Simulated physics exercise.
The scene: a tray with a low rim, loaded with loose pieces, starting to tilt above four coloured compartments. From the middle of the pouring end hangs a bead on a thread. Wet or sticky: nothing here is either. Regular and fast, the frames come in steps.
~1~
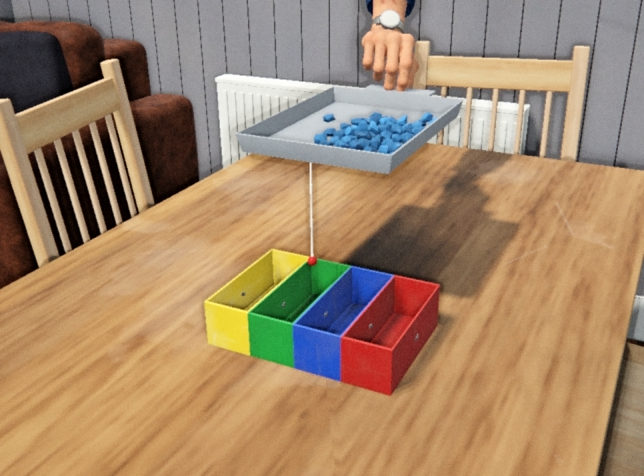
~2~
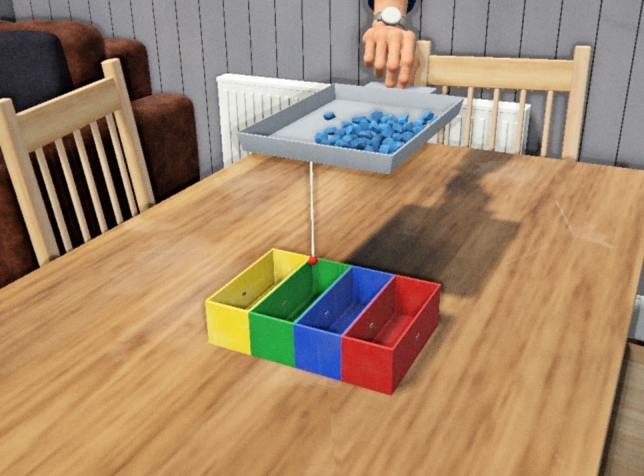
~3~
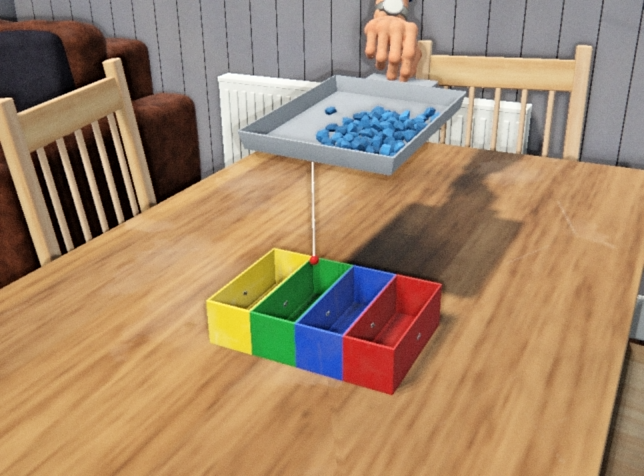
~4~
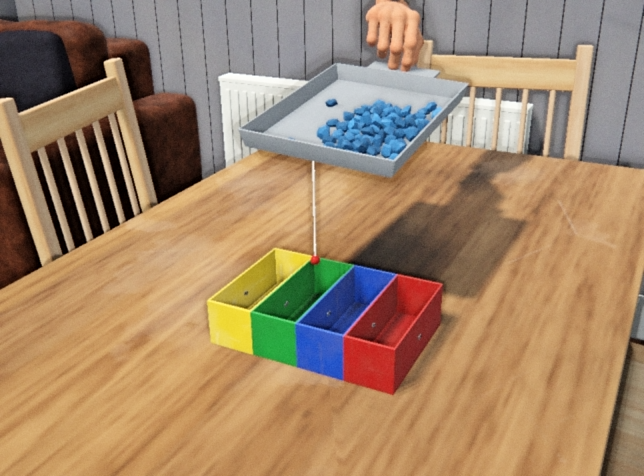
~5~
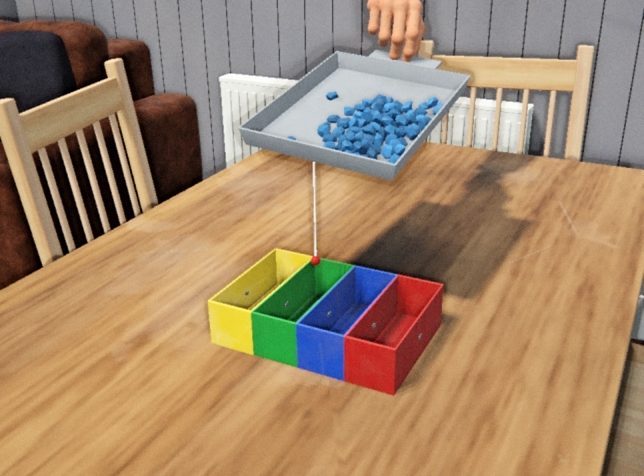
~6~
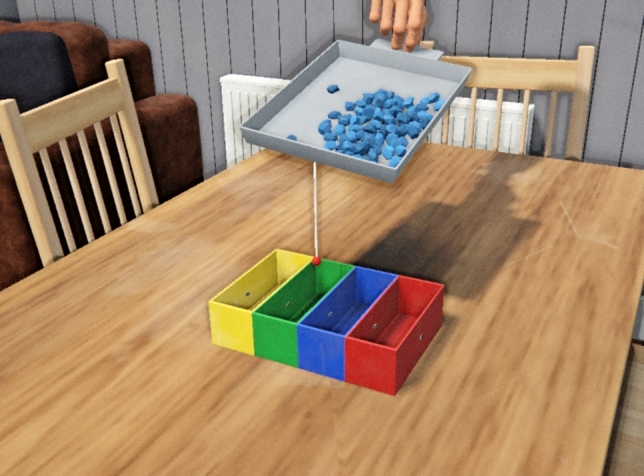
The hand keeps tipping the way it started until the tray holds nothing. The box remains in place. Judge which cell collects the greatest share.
I would say the red one.
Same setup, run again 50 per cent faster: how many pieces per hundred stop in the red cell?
It would come out near 50 per cent.
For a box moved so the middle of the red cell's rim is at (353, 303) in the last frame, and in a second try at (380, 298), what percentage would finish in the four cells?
It would be roughly 60 per cent in the first placement and roughly 90 per cent in the second.
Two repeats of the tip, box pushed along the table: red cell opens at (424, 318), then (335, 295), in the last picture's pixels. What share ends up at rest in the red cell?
10 % and 20 %.
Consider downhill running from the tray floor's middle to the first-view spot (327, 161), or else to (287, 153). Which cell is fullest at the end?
In order, it comes out as the blue cell and the cell in yellow.
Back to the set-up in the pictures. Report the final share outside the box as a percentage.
Some 0 percent of the load.
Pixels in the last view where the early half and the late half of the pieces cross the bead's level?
Around (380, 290) at first; around (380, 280) after that.
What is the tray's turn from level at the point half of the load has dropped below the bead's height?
The angle is roughly 95° at that point.
Soon, tray tipped steeply; all on the tray.
A while on, tray tipped past a quarter turn; a small part on the tray; about half in the red cell; about a quarter in the blue cell; a stray few in the green cell; a small part falling or outside the box.
Towards the end, tray tipped past a quarter turn; about two thirds in the red cell; about a third in the blue cell; a stray few in the green cell.
Finally, tray tipped past a quarter turn; about two thirds in the red cell; about a third in the blue cell; a stray few in the green cell; none in the yellow cell.
